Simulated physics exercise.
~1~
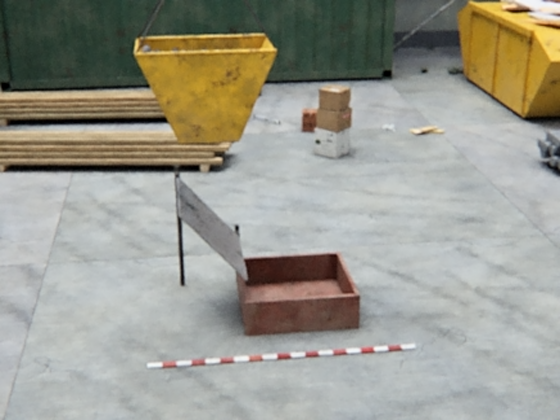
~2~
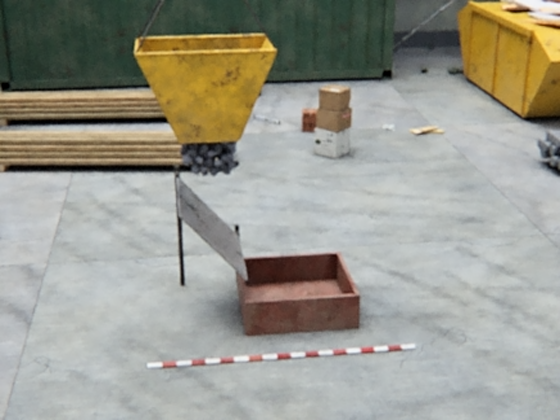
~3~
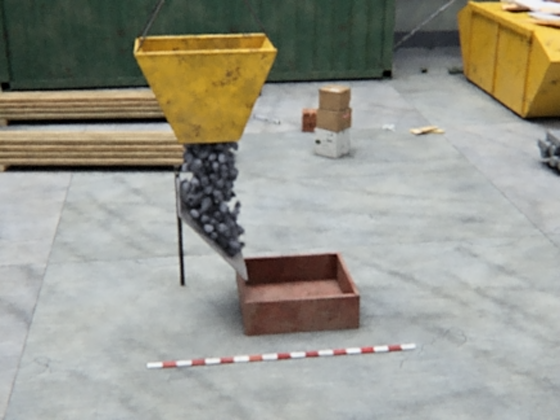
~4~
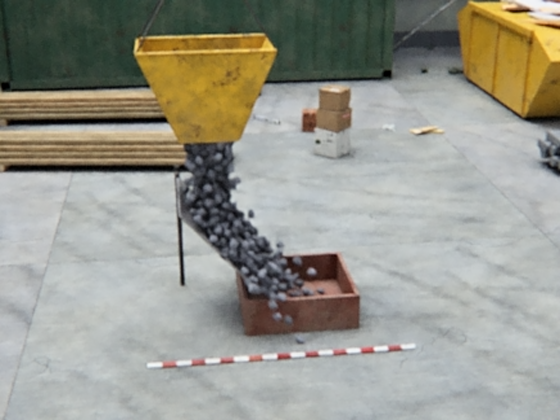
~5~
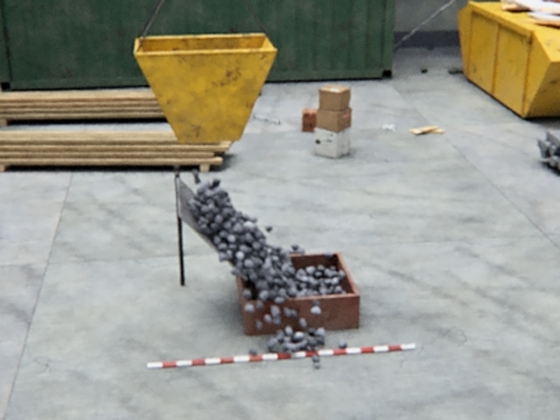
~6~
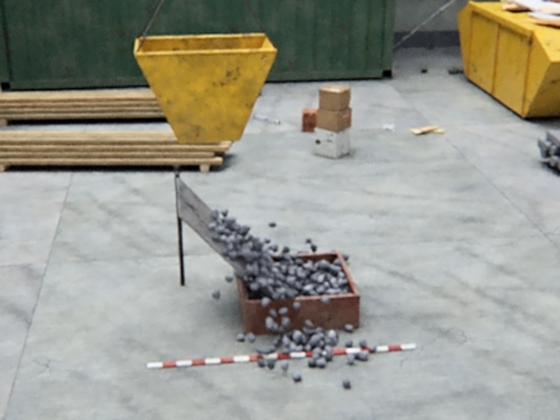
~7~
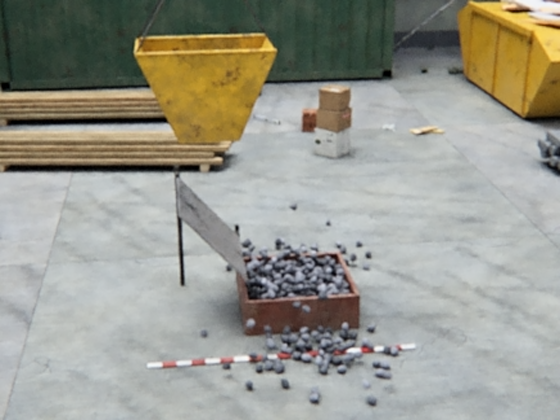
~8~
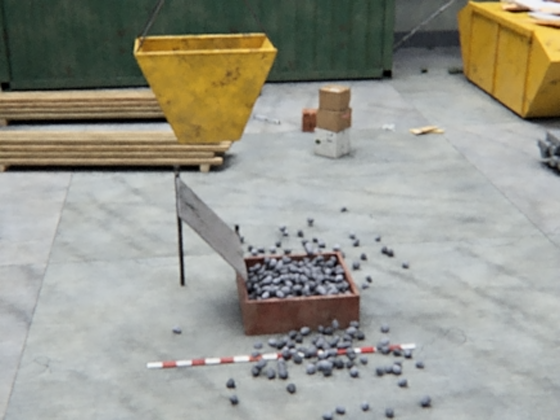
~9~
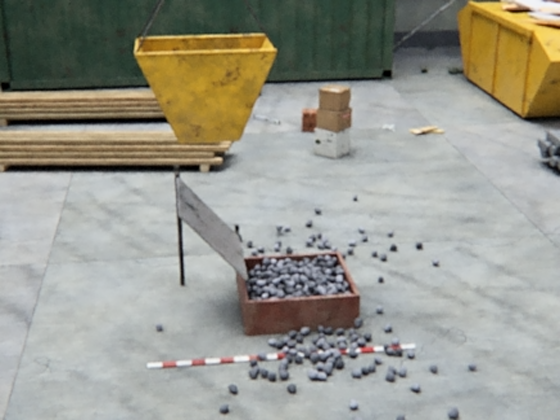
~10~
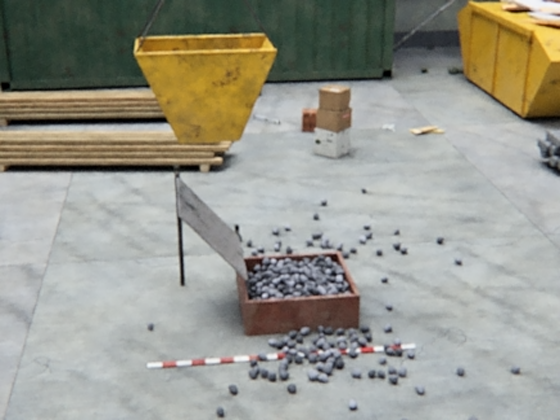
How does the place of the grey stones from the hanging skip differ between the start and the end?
At the start the stones are out of sight inside the hanging yellow skip. By the end most lie in the reddish bin below, and the rest are scattered on the floor around it, mainly in front and to the right.
A hanging yellow skip drops stones down a sloping plate; most fill a bin, others scatter.
